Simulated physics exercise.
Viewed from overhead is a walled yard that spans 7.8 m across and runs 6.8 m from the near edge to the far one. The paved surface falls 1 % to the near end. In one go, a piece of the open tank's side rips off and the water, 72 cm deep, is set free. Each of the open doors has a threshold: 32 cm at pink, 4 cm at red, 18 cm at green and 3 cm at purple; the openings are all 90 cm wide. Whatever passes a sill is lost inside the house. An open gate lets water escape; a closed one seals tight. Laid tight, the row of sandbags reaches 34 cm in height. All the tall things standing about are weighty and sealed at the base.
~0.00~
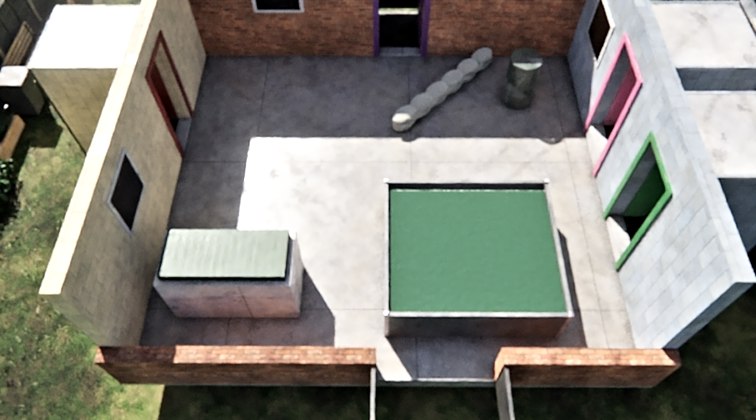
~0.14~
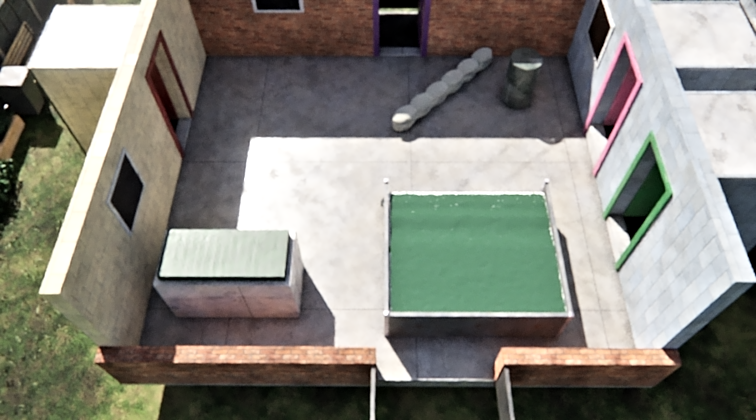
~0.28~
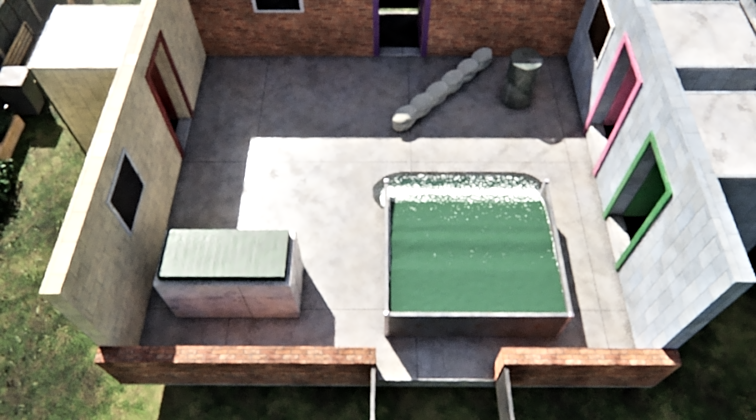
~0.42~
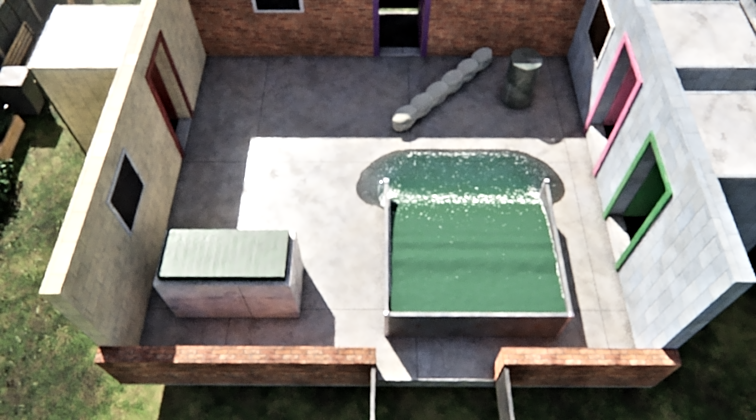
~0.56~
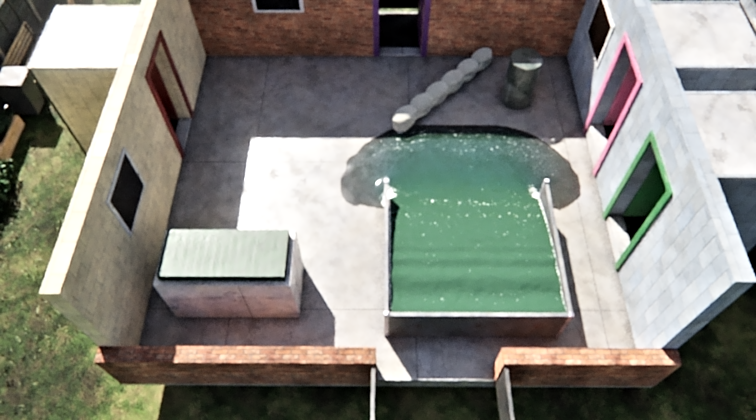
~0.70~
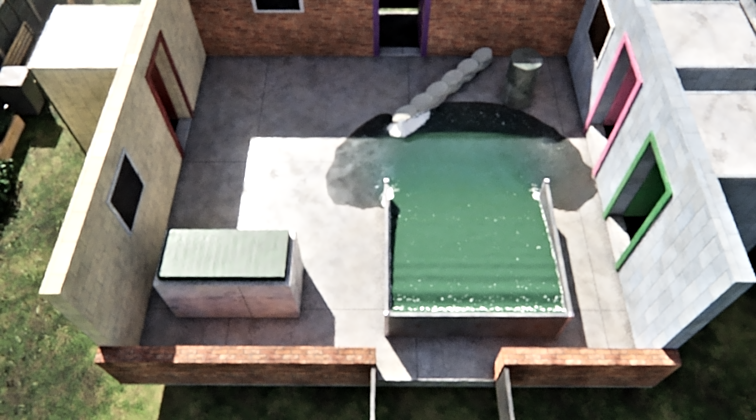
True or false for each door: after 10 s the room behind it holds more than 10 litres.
Pink door: False; red door: True; green door: False; purple door: True.
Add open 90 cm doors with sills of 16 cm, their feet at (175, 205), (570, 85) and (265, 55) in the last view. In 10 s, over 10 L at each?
Less, more, less.
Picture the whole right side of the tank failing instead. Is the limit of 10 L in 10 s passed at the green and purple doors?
Log - green: Threshold topped, purple: Threshold not reached.
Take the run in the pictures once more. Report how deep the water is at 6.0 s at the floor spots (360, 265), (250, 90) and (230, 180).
Taking the spots in order: 0 cm, 10 cm, 4 cm.
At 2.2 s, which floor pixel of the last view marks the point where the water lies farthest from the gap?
Somewhere near pixel (264, 60).
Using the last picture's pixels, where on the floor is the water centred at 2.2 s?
Around (467, 171).
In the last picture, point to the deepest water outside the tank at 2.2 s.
It's at about (566, 60) in the last picture.
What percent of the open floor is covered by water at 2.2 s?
Around 45 per cent.
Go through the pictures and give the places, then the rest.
In the first picture, the open tank at (471, 246) is whole and still, 72 cm deep.
In the second picture, the front is at a hidden place, 1.4 m from the gap on the open tank's far side; 0.6 m2 of floor is under water; 72 cm left at the back of the open tank.
In the third picture, water pours out on the open tank's far side and has run 1.6 m, to a hidden place; typically 13 cm deep outside, 72 cm at the open tank's back.
In the fourth picture, the front is at (551, 175), 1.9 m from the gap on the open tank's far side; 4.0 m2 of floor is under water; 72 cm left at the back of the open tank.
In the fifth picture, water pours out on the open tank's far side and has run 2.3 m, to (561, 160); typically 9 cm deep outside, 71 cm at the open tank's back.
In the sixth picture, the front is at (522, 115), 2.6 m from the gap on the open tank's far side; 8.7 m2 of floor is under water; 64 cm left at the back of the open tank.
After 1.4 s water covers 35 % of the floor and is deepest (46 cm) near (486, 91); pink door 11 cm at the sill, 0 L in, red door not reached, green door not reached, purple door not reached.
After 2.2 s water covers 45 % of the floor and is deepest (60 cm) near (566, 60); pink door 12 cm at the sill, 0 L in, red door not reached, green door not reached, purple door not reached.
After 3.5 s water covers 50 % of the floor and is deepest (43 cm) near (499, 60); pink door 31 cm at the sill, 0 L in, red door not reached, green door 1 cm at the sill, 0 L in, purple door 7 cm at the sill, 3 L in.
After 6.0 s water covers 80 % of the floor and is deepest (32 cm) near (635, 354); pink door 13 cm at the sill, 2 L in, red door 8 cm at the sill, 29 L in, green door 11 cm at the sill, 0 L in, purple door 1 cm at the sill, 17 L in.
After 10.0 s water covers 95 % of the floor and is deepest (20 cm) near (593, 175); pink door 5 cm at the sill, 2 L in, red door 8 cm at the sill, 99 L in, green door 15 cm at the sill, 2 L in, purple door 2 cm at the sill, 17 L in.
